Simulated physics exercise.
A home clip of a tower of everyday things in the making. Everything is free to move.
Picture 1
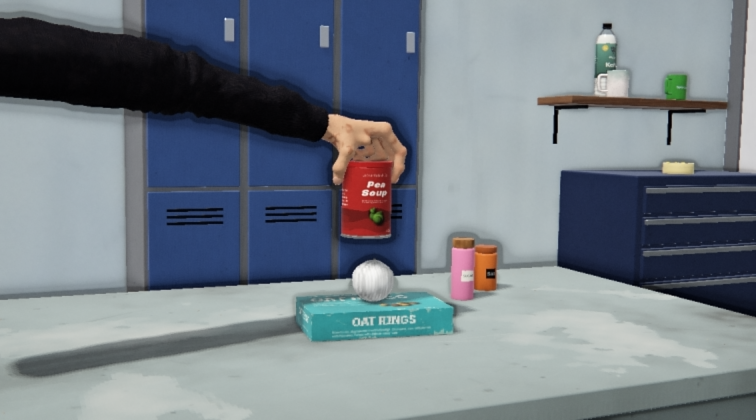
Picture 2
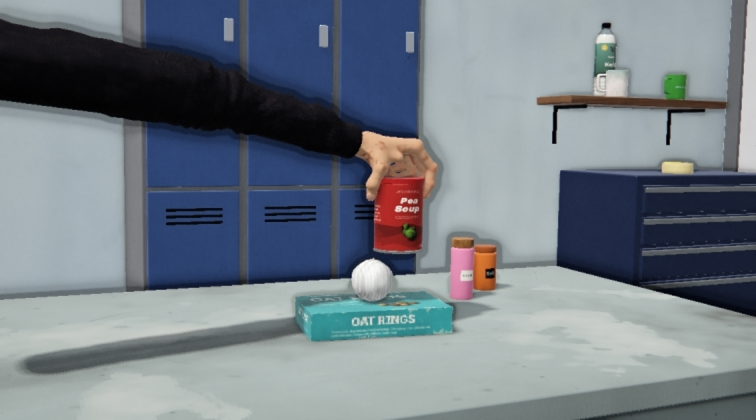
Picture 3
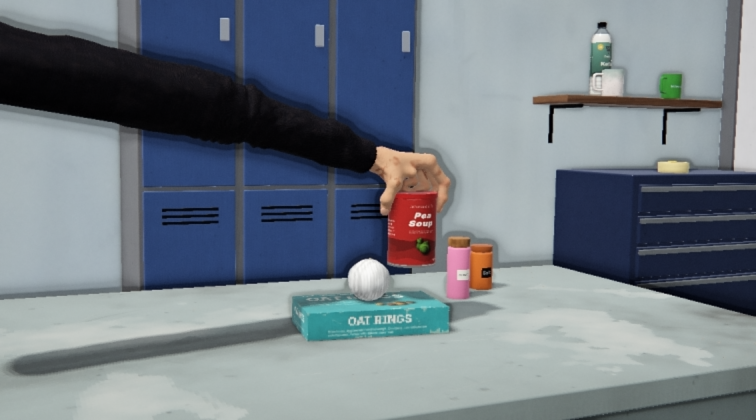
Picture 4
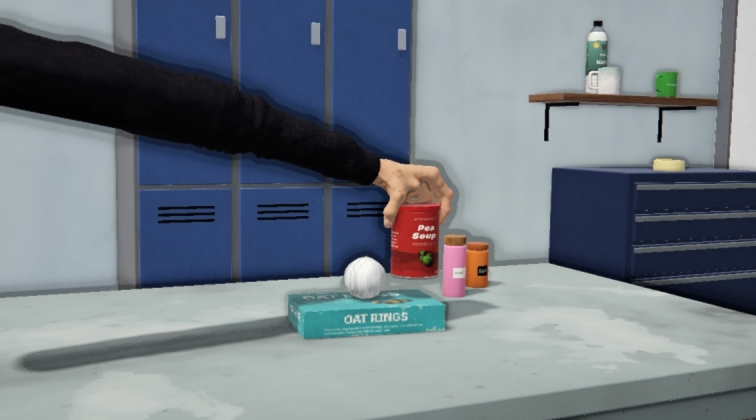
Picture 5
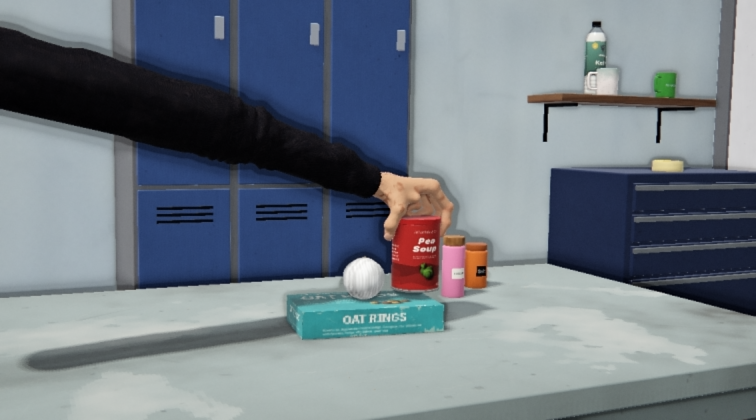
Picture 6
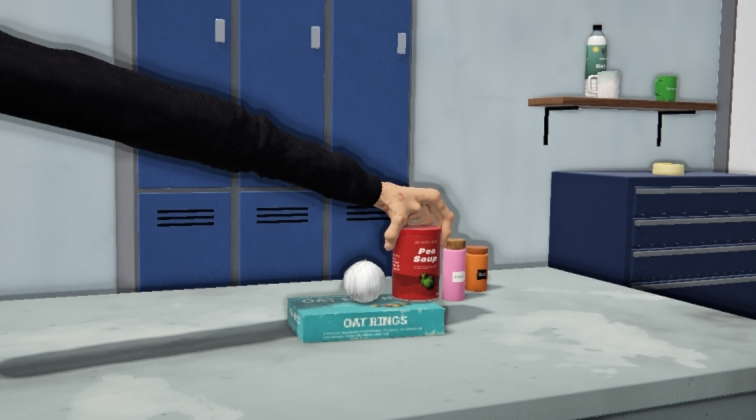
We see a hand in a dark sleeve move a red soup tin rightward and down past a round white object on a turquoise packet, then set the tin down just right of that object, keeping hold of it.
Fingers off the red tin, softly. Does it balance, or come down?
As it turns out, it holds.
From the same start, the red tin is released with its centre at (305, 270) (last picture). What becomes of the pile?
Then it stays up.
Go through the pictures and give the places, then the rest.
The first frame shows coming down; red tin (367, 199); turquoise packet (373, 315).
The second frame shows coming down; red tin (399, 214); white onion (372, 280).
The third frame shows coming down; red tin (412, 228); turquoise packet (368, 314).
The fourth frame shows coming down; red tin (415, 240); white onion (365, 278).
The fifth frame shows coming down; red tin (416, 253); turquoise packet (363, 313).
The sixth frame shows set down, still held; red tin (416, 263); white onion (364, 281).
Then, 0.40 s later than the last frame, all is still.
Then, 0.80 s later than the last frame, red tin resting near (416, 263).
When it is over, all 5 as before. End places, in pixels of the last picture, red tin near (416, 263). The pile keeps its balance.
